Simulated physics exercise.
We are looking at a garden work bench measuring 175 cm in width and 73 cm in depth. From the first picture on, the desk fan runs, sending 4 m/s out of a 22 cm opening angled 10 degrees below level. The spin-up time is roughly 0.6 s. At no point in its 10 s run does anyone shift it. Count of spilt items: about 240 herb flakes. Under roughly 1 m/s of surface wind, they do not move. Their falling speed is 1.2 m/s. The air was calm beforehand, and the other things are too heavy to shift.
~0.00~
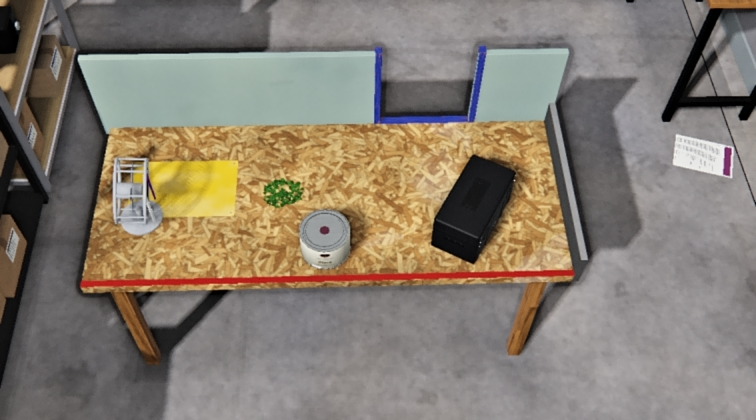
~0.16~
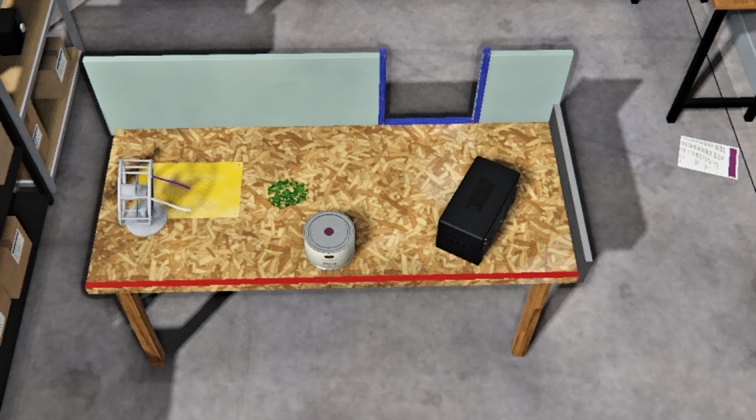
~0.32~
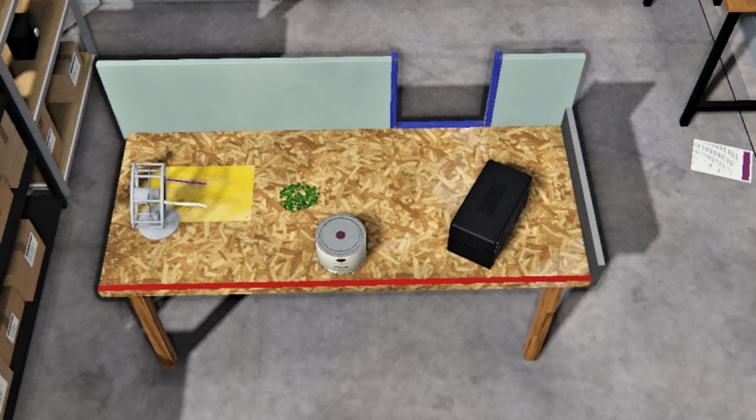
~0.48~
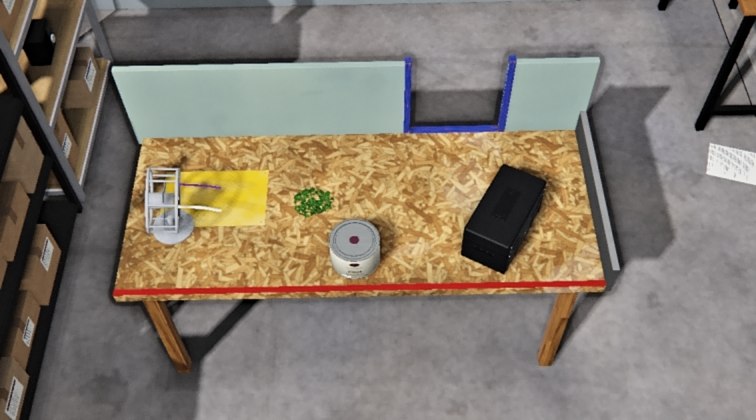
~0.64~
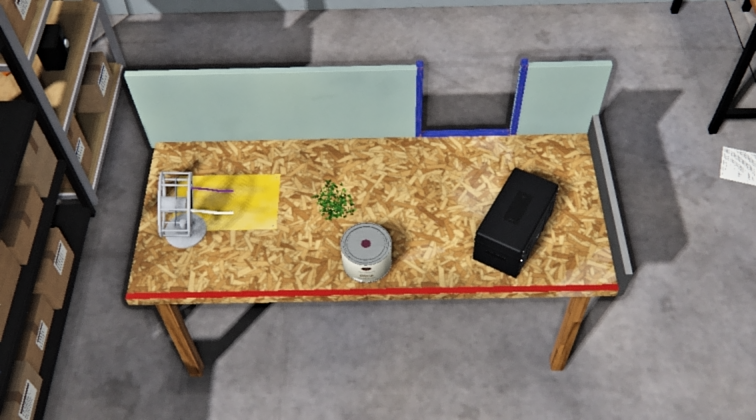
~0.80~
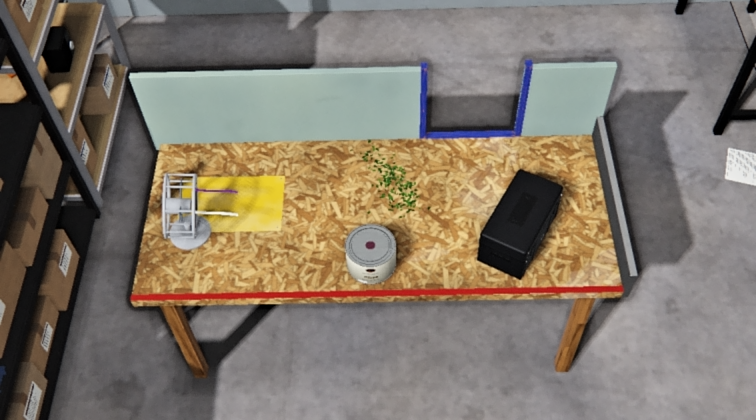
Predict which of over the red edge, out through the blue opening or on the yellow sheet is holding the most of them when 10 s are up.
My prediction is blue.
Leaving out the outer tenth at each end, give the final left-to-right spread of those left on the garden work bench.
Around 10 centimetres from left to right.
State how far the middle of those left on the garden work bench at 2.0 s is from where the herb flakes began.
Measured offset: Approx. 110 cm.
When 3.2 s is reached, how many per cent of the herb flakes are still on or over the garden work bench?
I'd estimate about 20 per cent.
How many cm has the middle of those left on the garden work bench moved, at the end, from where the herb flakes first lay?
Distance: Approx. 100 cm.
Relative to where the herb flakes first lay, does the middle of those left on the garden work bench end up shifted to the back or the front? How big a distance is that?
The middle ends up shifted toward the far edge, about 35 cm.
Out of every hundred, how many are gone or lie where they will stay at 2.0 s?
The share is near 70 per cent.
After 2.0 s, 58 % are out through the blue opening, 0 % on the yellow sheet and 14 % over the red edge; the middle of those still in play is near (589, 135); 75 % have settled or left.
After 3.2 s, 58 % are out through the blue opening, 0 % on the yellow sheet and 16 % over the red edge; the middle of those still in play is near (580, 134); 82 % have settled or left.
After 5.5 s, 58 % are out through the blue opening, 0 % on the yellow sheet and 16 % over the red edge; the middle of those still in play is near (567, 136); 89 % have settled or left.
After 10.0 s, at the end, 58 % are out through the blue opening, 0 % on the yellow sheet and 17 % over the red edge; the middle of those still in play is near (567, 134).
